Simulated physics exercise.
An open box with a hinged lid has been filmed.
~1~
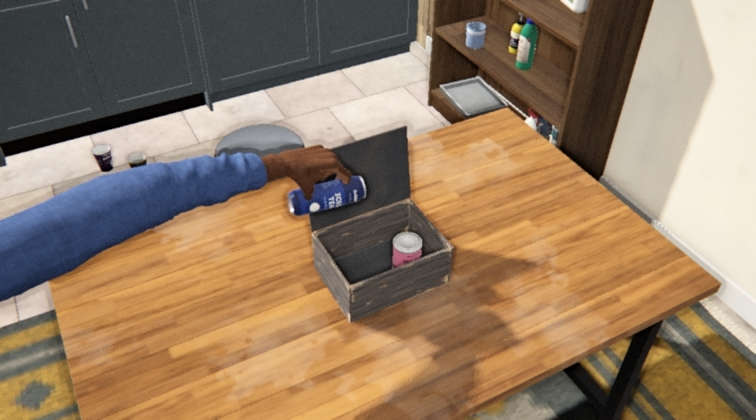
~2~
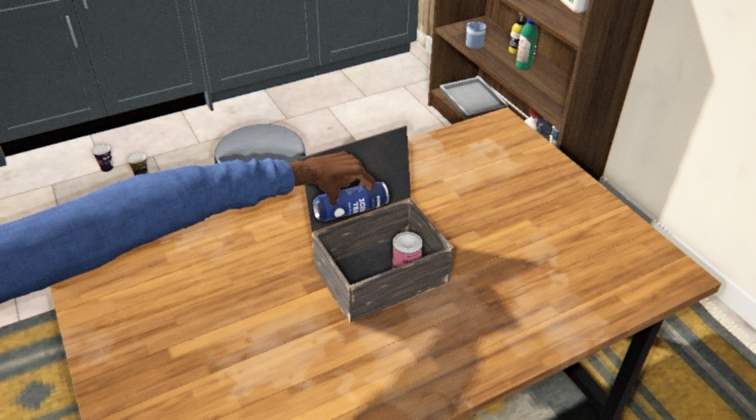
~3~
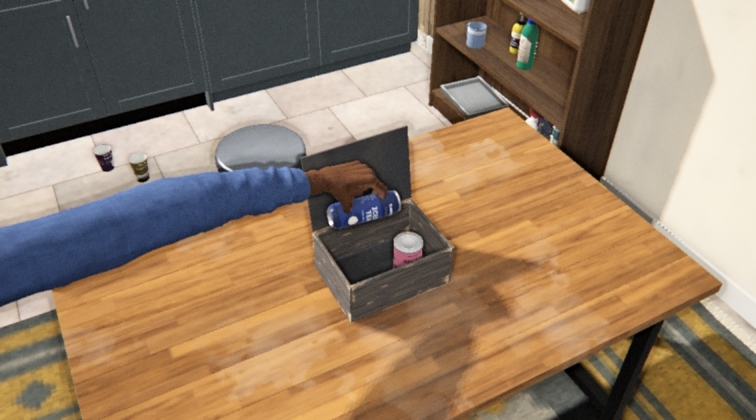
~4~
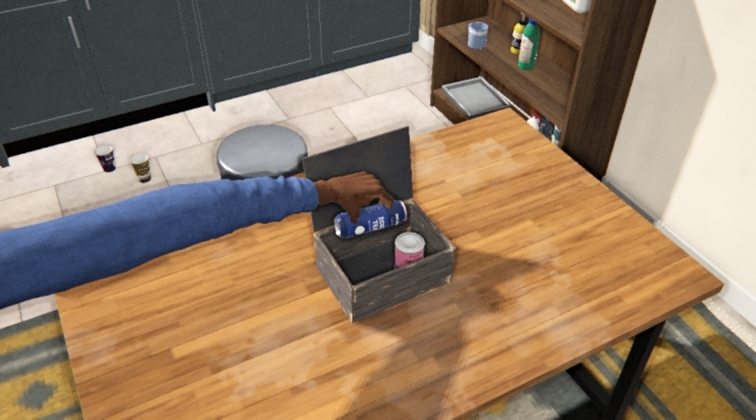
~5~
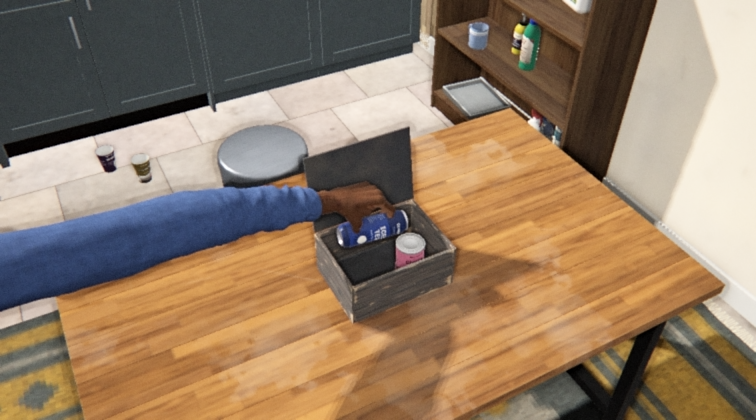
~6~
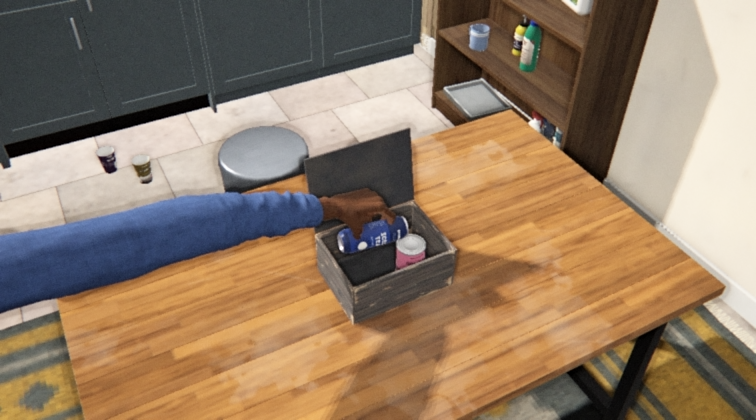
A hand in a blue sleeve carried a blue can rightward over an open wooden box on a table, then lowered it inside, behind a small pink tin that was already there.
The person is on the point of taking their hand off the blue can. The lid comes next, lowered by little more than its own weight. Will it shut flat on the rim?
Yes.
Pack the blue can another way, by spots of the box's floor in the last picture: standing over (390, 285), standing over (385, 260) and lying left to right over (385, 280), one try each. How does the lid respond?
In order, the lid gets blocked, then gets blocked, then fits down.
Then, 0.50 s on from there, blue can shifted well along near (387, 252).
Then, 1.50 s on from there, lid 66° above the rim; blue can shifted well along near (387, 252).
Then, 1.90 s on from there, lid 21° above the rim; blue can shifted well along near (387, 252).
In the end, lid shut; moved from the start, blue can; pink tin unmoved. At the end, from the last picture's camera, blue can near (387, 252).
